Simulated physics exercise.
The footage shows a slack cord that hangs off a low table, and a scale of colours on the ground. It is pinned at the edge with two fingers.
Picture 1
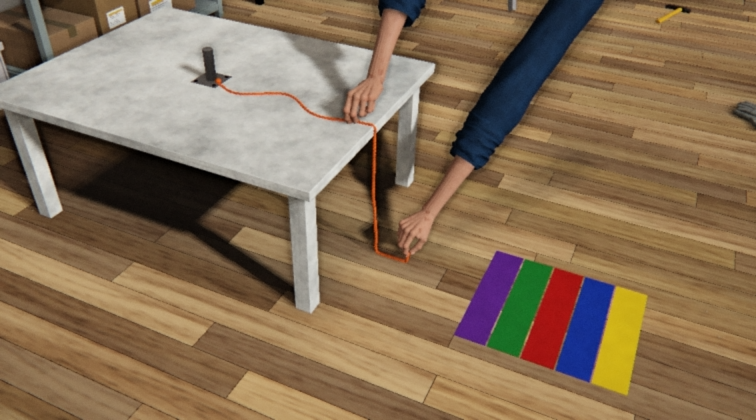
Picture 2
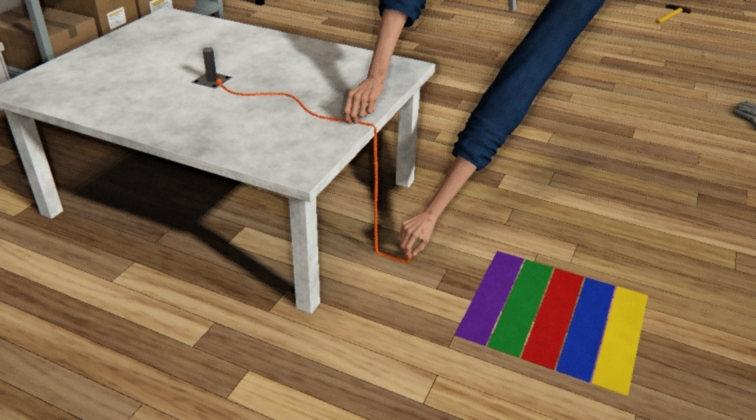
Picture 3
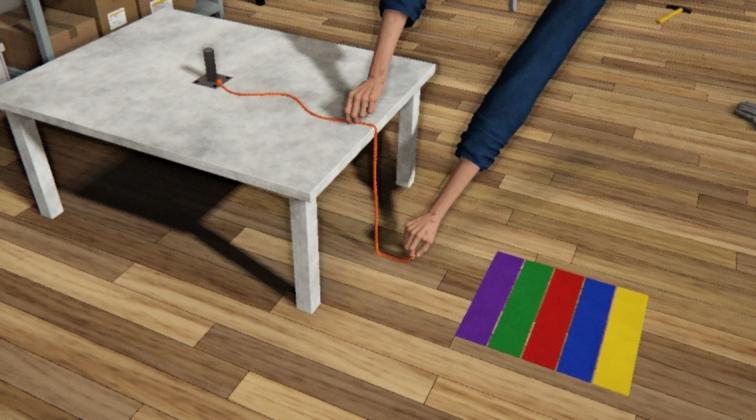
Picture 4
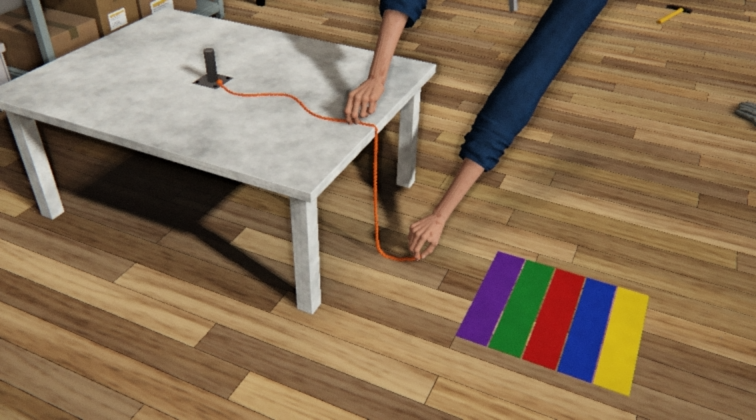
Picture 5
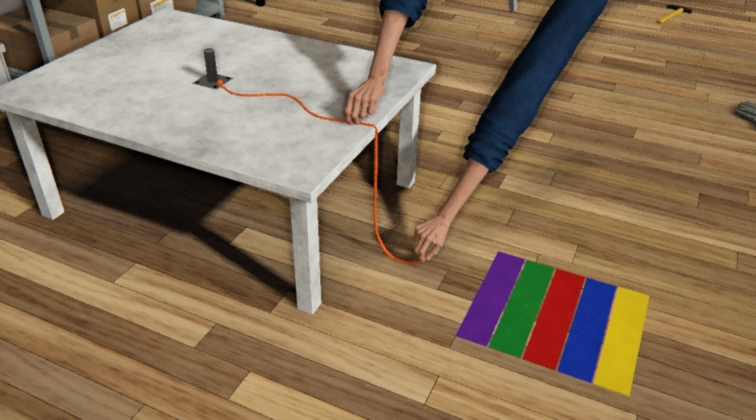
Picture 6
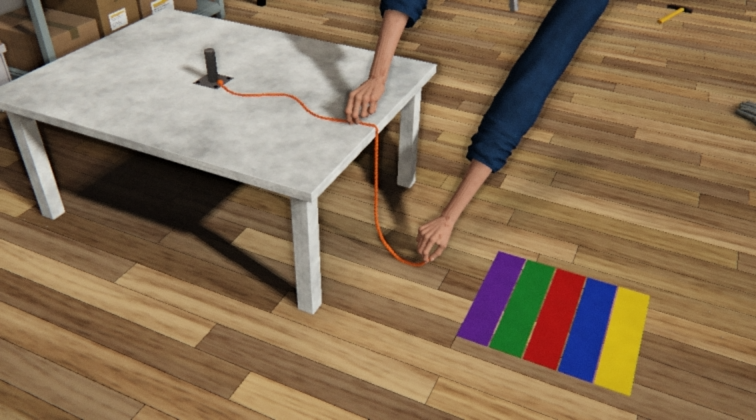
A hand slowly draws an orange cord's end right while another pins it on the table.
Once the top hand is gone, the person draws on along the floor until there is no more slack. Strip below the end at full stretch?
Green.
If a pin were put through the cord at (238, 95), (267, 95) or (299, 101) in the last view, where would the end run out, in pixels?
First near (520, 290), then near (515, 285), then near (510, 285).
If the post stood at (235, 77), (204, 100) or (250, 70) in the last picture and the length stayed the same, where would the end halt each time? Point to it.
Pixels, try by try: About (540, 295), (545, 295), (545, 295).
A little later, end near (476, 274); short of the strips.
Next, end near (507, 284); over purple.
When it is tight, end near (525, 290); over green. It gets as far as the green strip.
